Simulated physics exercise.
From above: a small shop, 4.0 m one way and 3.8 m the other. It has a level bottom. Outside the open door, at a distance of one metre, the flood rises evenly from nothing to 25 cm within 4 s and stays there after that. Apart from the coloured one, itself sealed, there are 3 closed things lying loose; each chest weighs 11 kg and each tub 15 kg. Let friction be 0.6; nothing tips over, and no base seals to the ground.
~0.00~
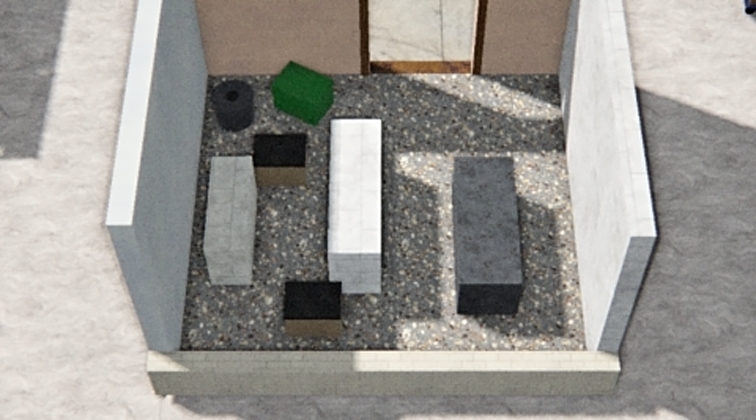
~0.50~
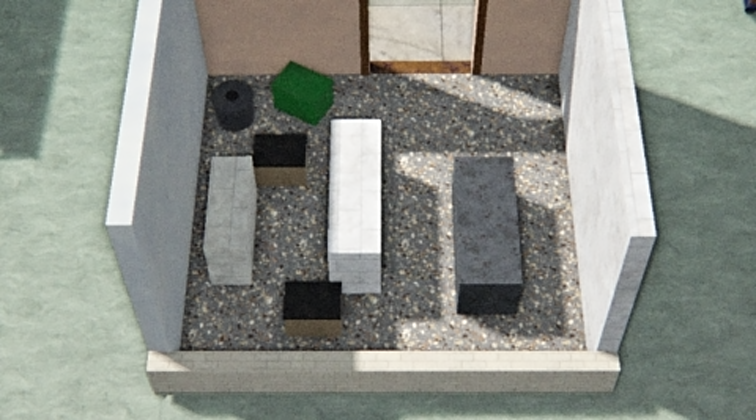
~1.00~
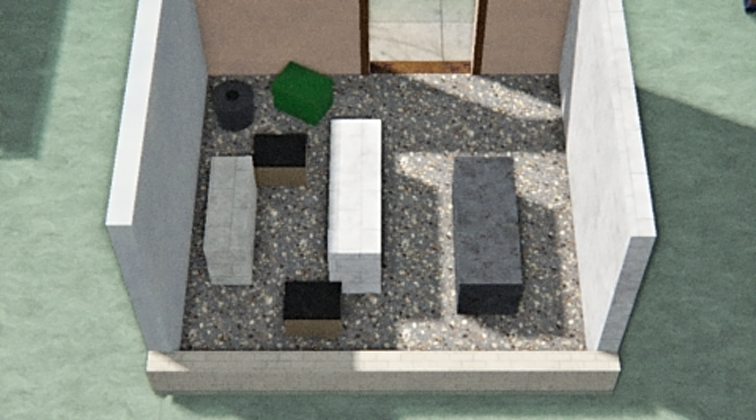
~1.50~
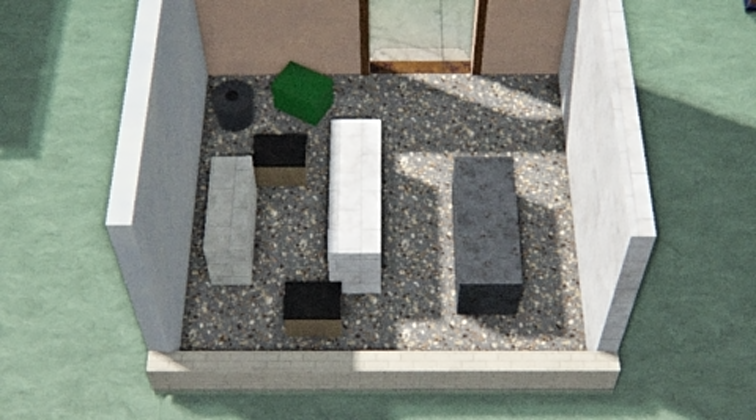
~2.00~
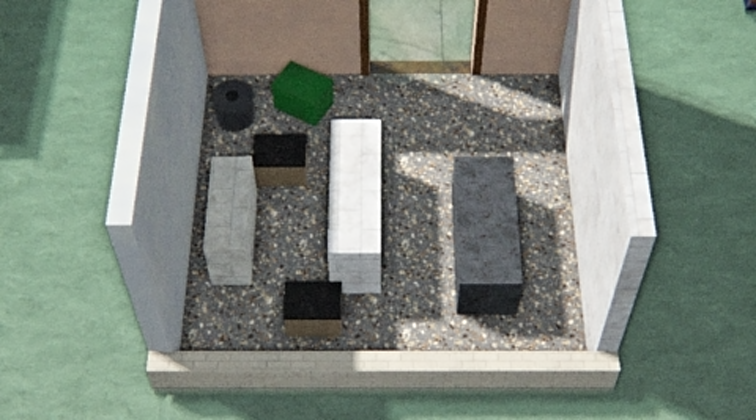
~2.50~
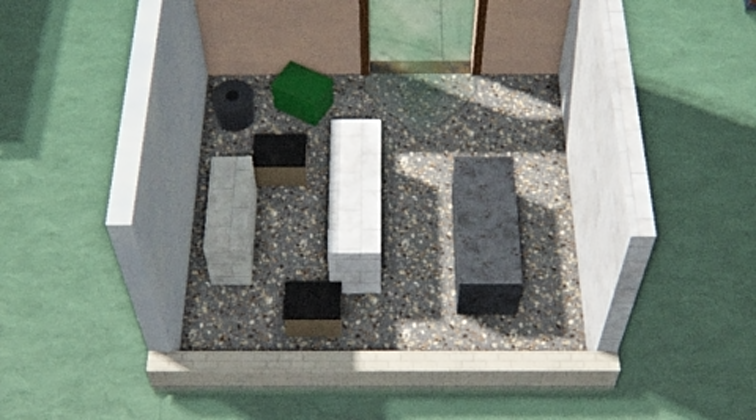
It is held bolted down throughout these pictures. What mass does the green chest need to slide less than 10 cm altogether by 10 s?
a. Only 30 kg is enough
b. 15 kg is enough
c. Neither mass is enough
Answer: B.
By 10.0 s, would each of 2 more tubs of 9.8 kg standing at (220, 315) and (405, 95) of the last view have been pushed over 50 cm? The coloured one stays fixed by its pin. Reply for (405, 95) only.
The shift ends up above the mark.
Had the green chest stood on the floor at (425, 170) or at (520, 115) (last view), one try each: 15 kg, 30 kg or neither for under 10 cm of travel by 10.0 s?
Trial 1 - no option succeeds; trial 2 - only the upper mass works.
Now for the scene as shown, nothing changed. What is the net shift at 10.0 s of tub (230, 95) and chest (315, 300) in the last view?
One is off by 10 cm, the other by 10 cm, in the order asked.
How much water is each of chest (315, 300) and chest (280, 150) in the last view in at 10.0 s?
About 10 and 14 cm.
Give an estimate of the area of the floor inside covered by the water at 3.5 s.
3.5 m2.
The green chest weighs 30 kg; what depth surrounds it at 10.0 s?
Something like 6 centimetres.
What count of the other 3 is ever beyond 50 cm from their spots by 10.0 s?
That adds up to 1.
After 3.5 s the green chest would be 0 cm from its start with 15 kg and 0 cm from its start with 30 kg; 0 cm of water round it then.
After 4.5 s the green chest would be 0 cm from its start with 15 kg and 0 cm from its start with 30 kg; 1 cm of water round it then.
After 7.0 s the green chest would be 0 cm from its start with 15 kg and 0 cm from its start with 30 kg; 3 cm of water round it then.
After 10.0 s the green chest would be 0 cm from its start with 15 kg and 0 cm from its start with 30 kg; 6 cm of water round it then.
